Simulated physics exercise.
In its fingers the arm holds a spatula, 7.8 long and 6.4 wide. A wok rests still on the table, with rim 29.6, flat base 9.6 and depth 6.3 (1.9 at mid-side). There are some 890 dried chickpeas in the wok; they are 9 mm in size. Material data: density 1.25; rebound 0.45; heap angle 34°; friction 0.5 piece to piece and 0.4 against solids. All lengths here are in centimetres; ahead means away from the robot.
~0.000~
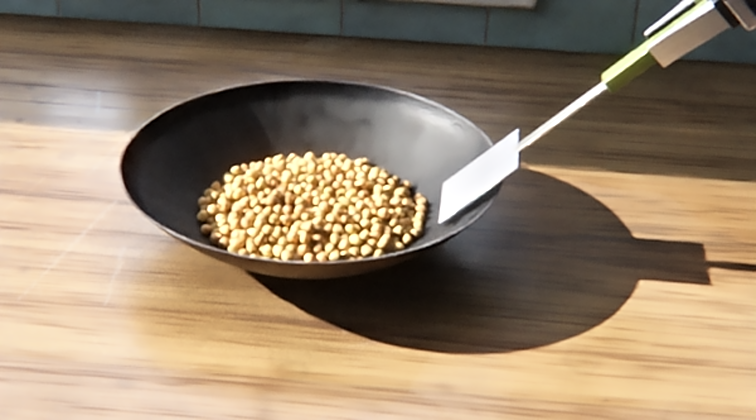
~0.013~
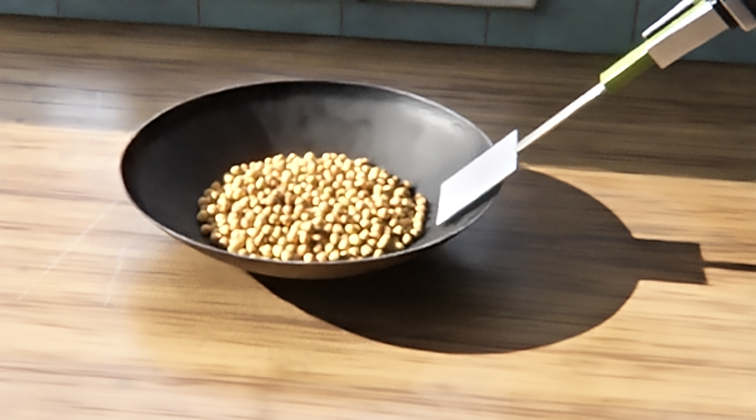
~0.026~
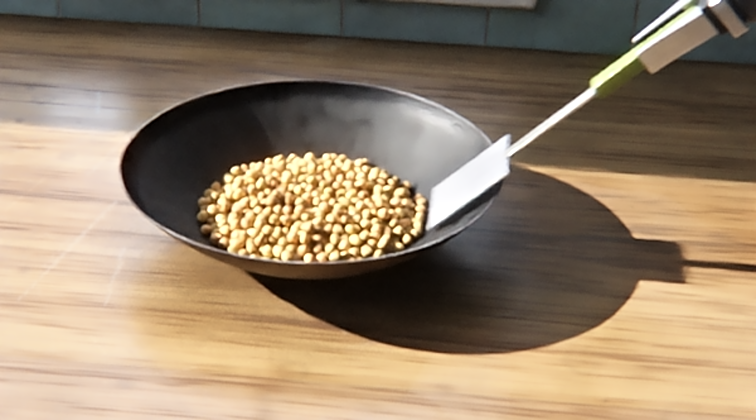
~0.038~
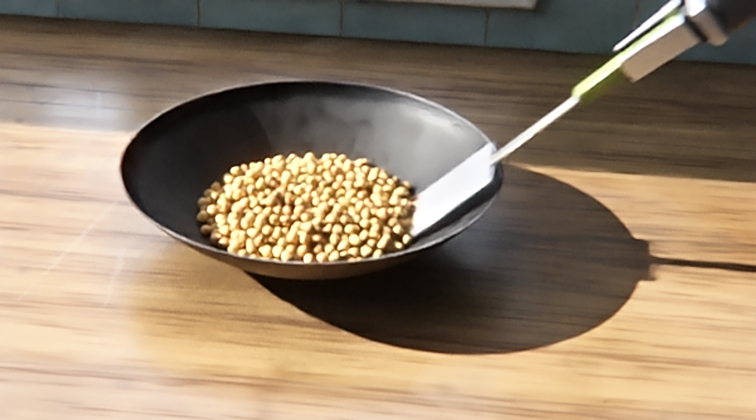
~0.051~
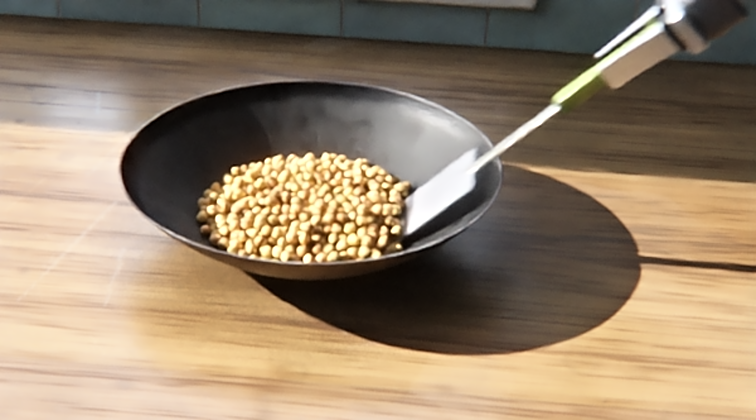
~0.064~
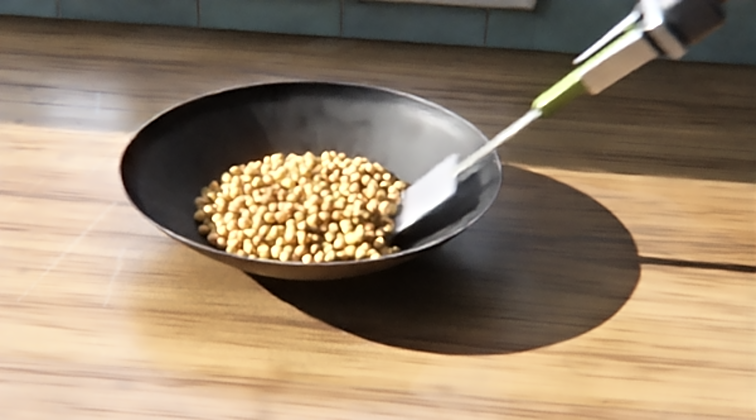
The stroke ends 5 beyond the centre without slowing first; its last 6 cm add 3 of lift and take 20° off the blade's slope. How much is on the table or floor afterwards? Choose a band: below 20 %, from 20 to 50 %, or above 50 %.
Below 20 %.
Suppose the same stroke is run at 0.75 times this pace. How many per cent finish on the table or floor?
About 0 per cent.
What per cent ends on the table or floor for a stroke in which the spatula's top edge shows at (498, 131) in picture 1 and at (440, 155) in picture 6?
Some 0 percent ends up on the table or floor.
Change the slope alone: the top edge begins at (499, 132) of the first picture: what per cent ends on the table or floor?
About 5 per cent.
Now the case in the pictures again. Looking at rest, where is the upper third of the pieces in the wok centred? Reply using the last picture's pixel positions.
Approximately at pixel (202, 183).
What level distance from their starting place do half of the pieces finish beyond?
The answer is about 3 cm.
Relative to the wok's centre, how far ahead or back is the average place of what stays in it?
Ahead of centre, near 4.0 centimetres.
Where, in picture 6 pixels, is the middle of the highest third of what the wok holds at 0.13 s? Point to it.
It is centred at roughly (289, 192).
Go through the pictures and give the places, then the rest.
The first frame shows spatula top edge at (519, 148), sloping 44°; upper third of the load around (314, 201), from x 205 to 420, top at y 160; 893 in the wok.
The second frame shows spatula top edge at (517, 149), sloping 44°; upper third of the load around (314, 201), from x 205 to 420, top at y 160.
The third frame shows spatula top edge at (508, 154), sloping 44°; upper third of the load around (314, 202), from x 205 to 420, top at y 160.
The fourth frame shows spatula top edge at (492, 162), sloping 44°; upper third of the load around (313, 201), from x 205 to 415, top at y 160.
The fifth frame shows spatula top edge at (473, 169), sloping 44°; upper third of the load around (318, 201), from x 205 to 410, top at y 160.
The sixth frame shows spatula top edge at (455, 173), sloping 44°; upper third of the load around (318, 199), from x 200 to 405, top at y 155; 893 in the wok.
By 0.10 s, sloping 44°, highest piece 6 above the table; 893 in the wok.
By 0.13 s, sloping 37°, highest piece 6 above the table; 893 in the wok.
By 0.34 s, sloping 24°, highest piece 7 above the table; 887 in the wok, 2 on the table or floor, 4 on the blade or in flight.
By 1.39 s, sloping 24°, highest piece 6 above the table; 886 in the wok, 7 on the table or floor.
Final count, 886 in the wok, 7 on the table or floor. That is 1 % on the table or floor.
